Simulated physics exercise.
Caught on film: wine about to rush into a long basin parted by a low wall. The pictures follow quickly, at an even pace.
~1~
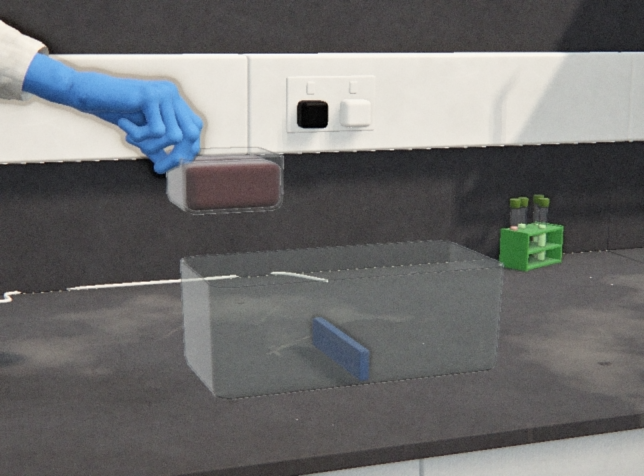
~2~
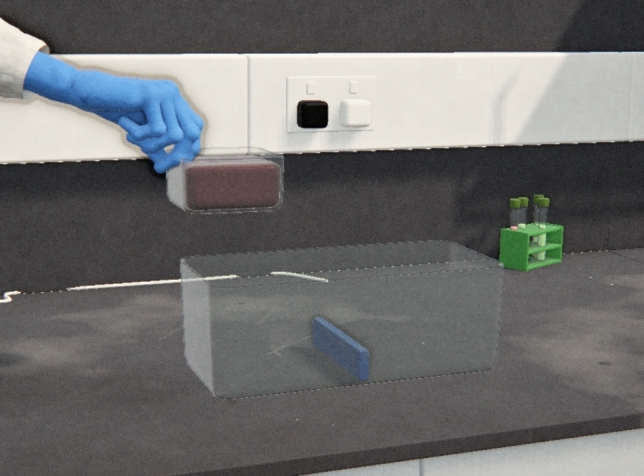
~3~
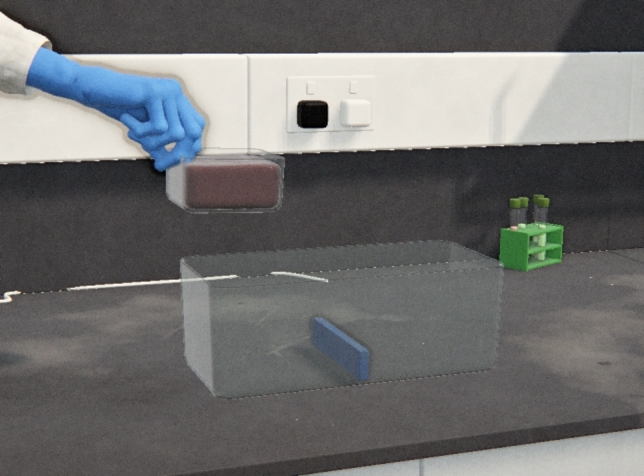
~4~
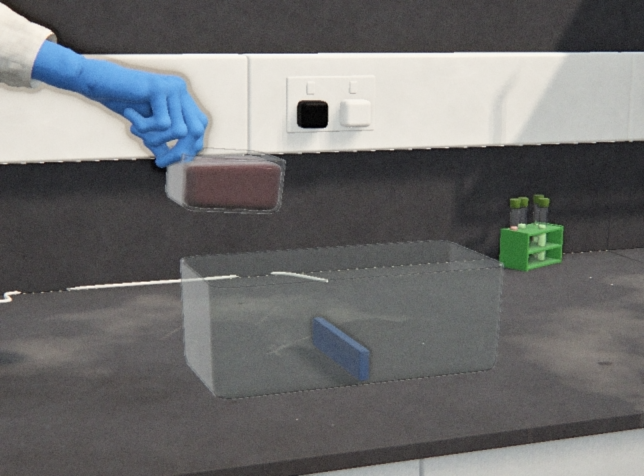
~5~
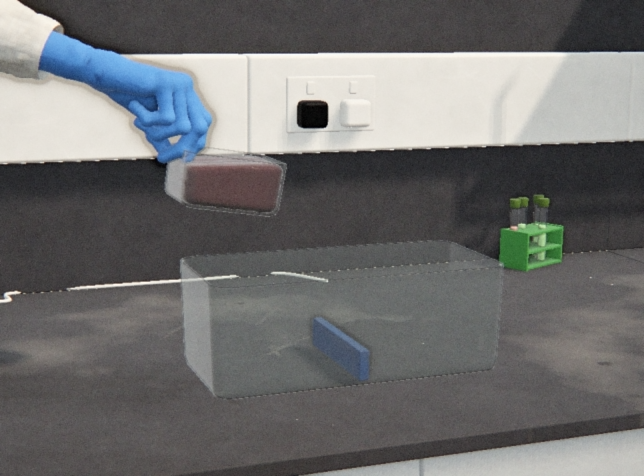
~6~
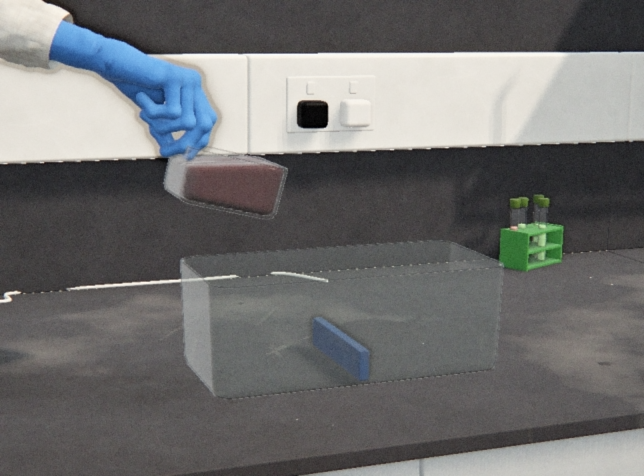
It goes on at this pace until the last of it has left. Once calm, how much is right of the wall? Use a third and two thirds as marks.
The share right of the wall is not even a third.
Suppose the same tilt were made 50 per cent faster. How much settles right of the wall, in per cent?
It comes to 15 per cent or so.
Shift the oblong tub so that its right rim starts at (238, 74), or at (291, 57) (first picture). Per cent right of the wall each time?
Roughly 5 per cent, and 70 per cent.
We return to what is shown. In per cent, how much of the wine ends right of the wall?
Some 20 per cent.
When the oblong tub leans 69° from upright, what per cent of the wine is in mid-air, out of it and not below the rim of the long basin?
It comes to 30 per cent or so.
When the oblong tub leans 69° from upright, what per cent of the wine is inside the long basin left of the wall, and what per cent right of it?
Left about 30, right about 5.
A moment on, the oblong tub is tipped part way and 34 per cent is still to pour, 30 is left of the wall and 7 right of it.
Next, the oblong tub is tipped right over and 4 per cent is still to pour, 72 is left of the wall and 19 right of it.
Then the oblong tub is tipped right over and 0 per cent is still to pour, 80 is left of the wall and 20 right of it.
Later the oblong tub is tipped right over and 0 per cent is still to pour, 80 is left of the wall and 20 right of it.
At rest 80 per cent lies left of the wall, 20 right of it and 0 outside.
